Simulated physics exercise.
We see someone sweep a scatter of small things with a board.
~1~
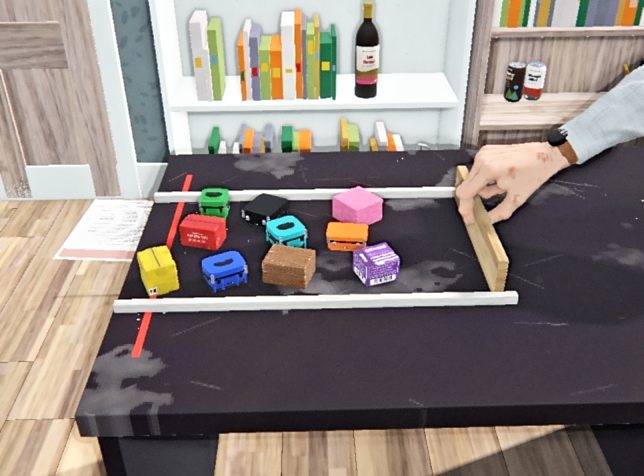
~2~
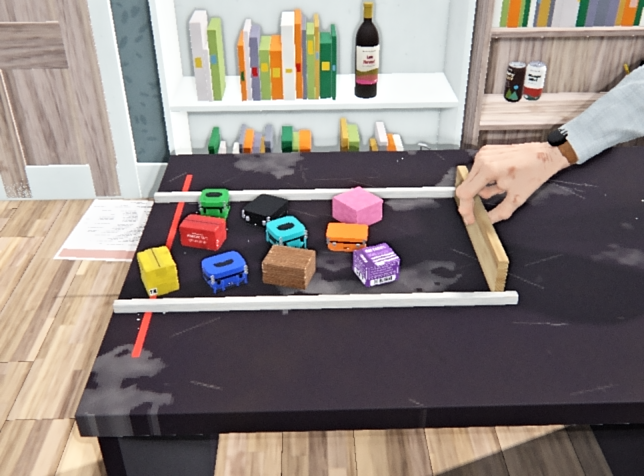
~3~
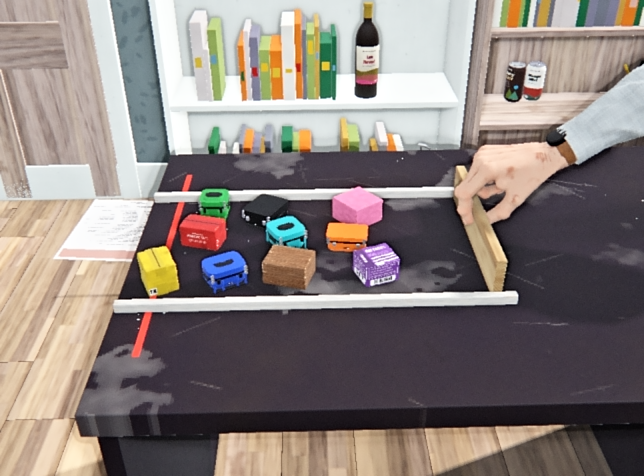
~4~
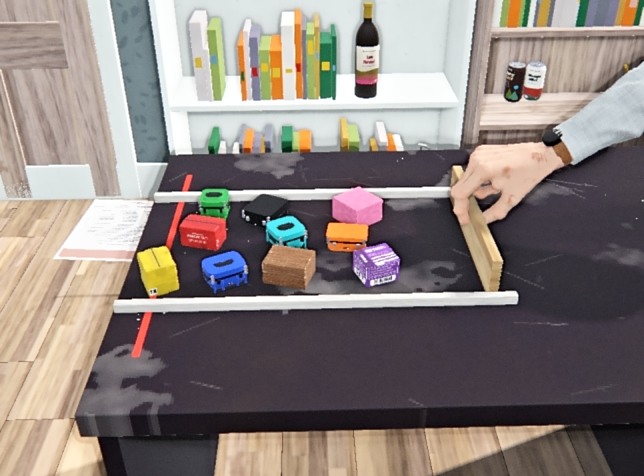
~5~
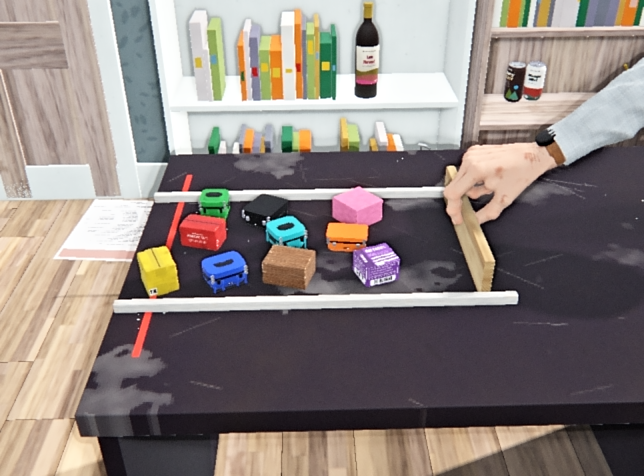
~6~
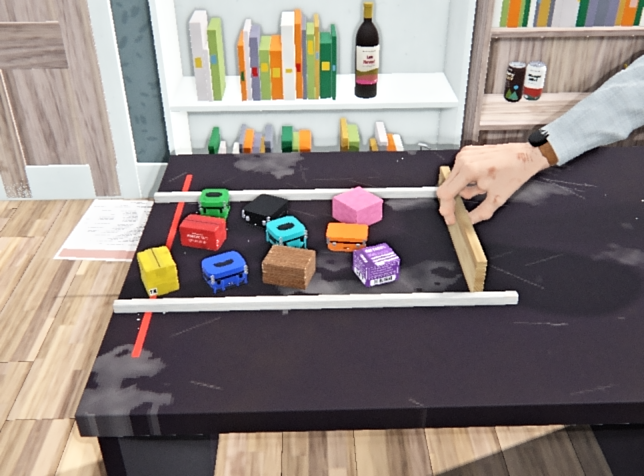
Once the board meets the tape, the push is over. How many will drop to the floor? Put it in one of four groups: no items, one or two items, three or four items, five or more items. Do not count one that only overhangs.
Group: Five or more items.
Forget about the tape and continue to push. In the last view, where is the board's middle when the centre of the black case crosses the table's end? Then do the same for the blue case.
Near (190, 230), then near (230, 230).
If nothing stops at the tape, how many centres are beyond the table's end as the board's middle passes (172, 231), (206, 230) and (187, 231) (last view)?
Result per place: 7; 4; 7.
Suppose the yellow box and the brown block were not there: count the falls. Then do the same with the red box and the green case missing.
5 for the first case, 5 for the second.
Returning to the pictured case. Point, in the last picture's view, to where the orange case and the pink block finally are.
The orange case at (147, 244), the pink block at (159, 207).
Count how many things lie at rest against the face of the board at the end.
It is in contact with 3.
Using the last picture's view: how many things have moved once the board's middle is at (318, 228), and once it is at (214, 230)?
At the first point the count is 7, at the second it's 10.
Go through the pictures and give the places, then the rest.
In the first frame, yellow box (158, 271); red box (203, 232); green case (215, 206); board (478, 225); tape (168, 248).
In the second frame, red box (203, 232); orange case (347, 238).
In the third frame, green case (215, 206); brown block (289, 267).
In the fourth frame, yellow box (158, 271); pink block (357, 209).
In the fifth frame, red box (203, 232); turquoise case (286, 236).
In the sixth frame, yellow box (158, 271); red box (203, 232); green case (215, 206); board (459, 225); tape (168, 248).
A little later, none off yet; yellow box at rest near (158, 271); red box at rest near (203, 232); green case at rest near (215, 206).
When it is over, the number that fall off is five or more; down, brown block, turquoise case, black case, blue case, green case, red box and yellow box.
